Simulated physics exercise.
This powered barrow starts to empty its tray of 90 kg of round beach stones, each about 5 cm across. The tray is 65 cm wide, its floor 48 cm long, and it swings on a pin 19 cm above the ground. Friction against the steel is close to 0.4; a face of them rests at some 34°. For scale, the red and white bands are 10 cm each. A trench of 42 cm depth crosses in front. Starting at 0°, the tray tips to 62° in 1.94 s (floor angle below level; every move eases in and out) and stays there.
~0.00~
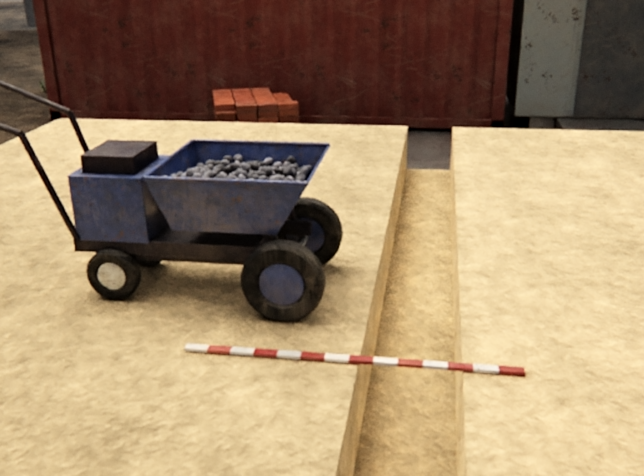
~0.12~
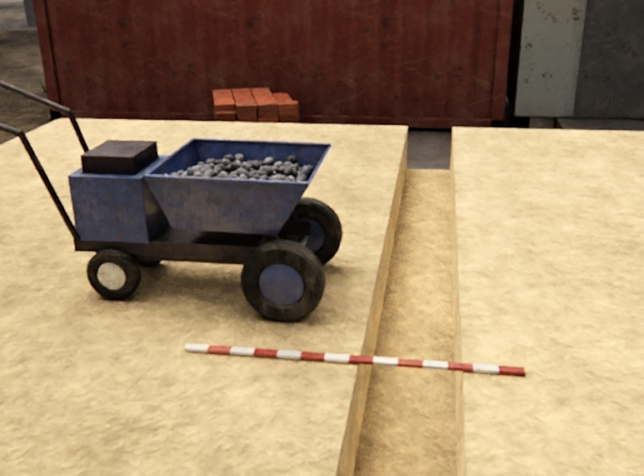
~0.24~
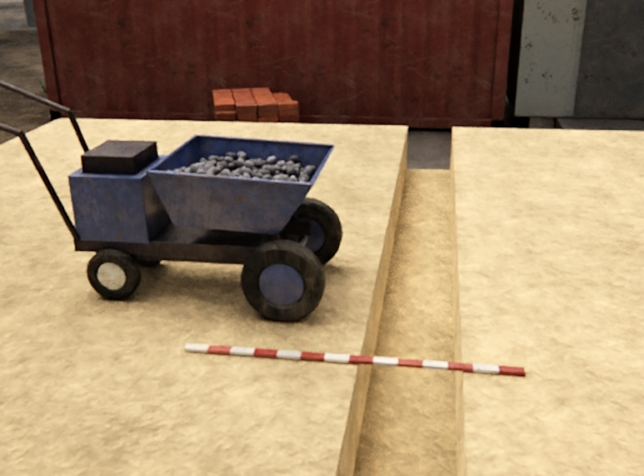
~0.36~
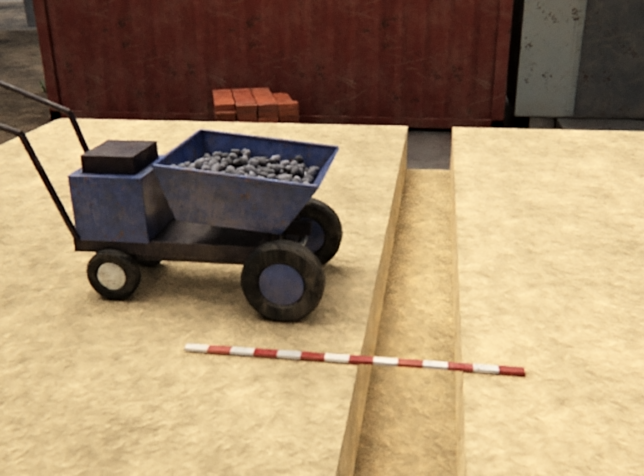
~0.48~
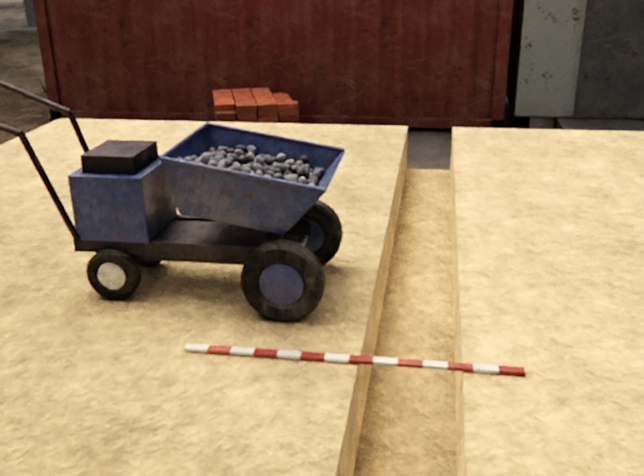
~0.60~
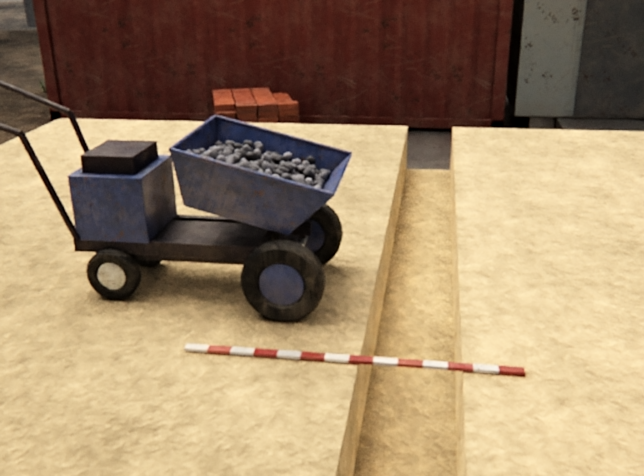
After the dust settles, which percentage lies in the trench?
About 73 per cent.
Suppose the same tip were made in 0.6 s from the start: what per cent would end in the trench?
Then about 55 per cent.
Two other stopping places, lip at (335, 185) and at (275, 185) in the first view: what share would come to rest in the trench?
Near 55 per cent from the first place, 75 from the second.
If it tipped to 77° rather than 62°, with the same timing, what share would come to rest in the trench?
Then about 100 per cent.
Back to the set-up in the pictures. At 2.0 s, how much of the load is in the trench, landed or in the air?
Some 30 per cent.
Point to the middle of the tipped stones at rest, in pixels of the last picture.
Near (421, 364).
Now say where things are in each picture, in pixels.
The tray is at 0°, its lip at (307, 184); the top of the load is at (238, 167), in the first frame.
The tray is at 1°, its lip at (308, 184); the top of the load is at (235, 168); the stones move at 0.1 m/s on average, in the second frame.
The tray is at 3°, its lip at (312, 186); the top of the load is at (230, 166); the stones move at 0.2 m/s on average, in the third frame.
The tray is at 6°, its lip at (318, 188); the top of the load is at (227, 163); the stones move at 0.2 m/s on average, in the fourth frame.
Lip at (325, 191), floor tilted 10°, highest stones at (230, 157); the stones move at 0.3 m/s on average, in the fifth frame.
The tray is at 14°, its lip at (333, 195); the top of the load is at (226, 150); the stones move at 0.3 m/s on average, in the sixth frame.
After 1.5 s the floor is at 52°; 100 % in the tray; the foremost stones are at (385, 231).
After 2.0 s the floor is at 62°; 70 % in the tray, 29 % in the trench; the foremost stones are at (455, 340).
After 2.4 s the floor is at 62°; 51 % in the tray, 48 % in the trench, 1 % past the trench; the foremost stones are at (484, 333).
After 4.3 s the floor is at 62°; 26 % in the tray, 73 % in the trench, 1 % past the trench; the foremost stones are at (502, 351).
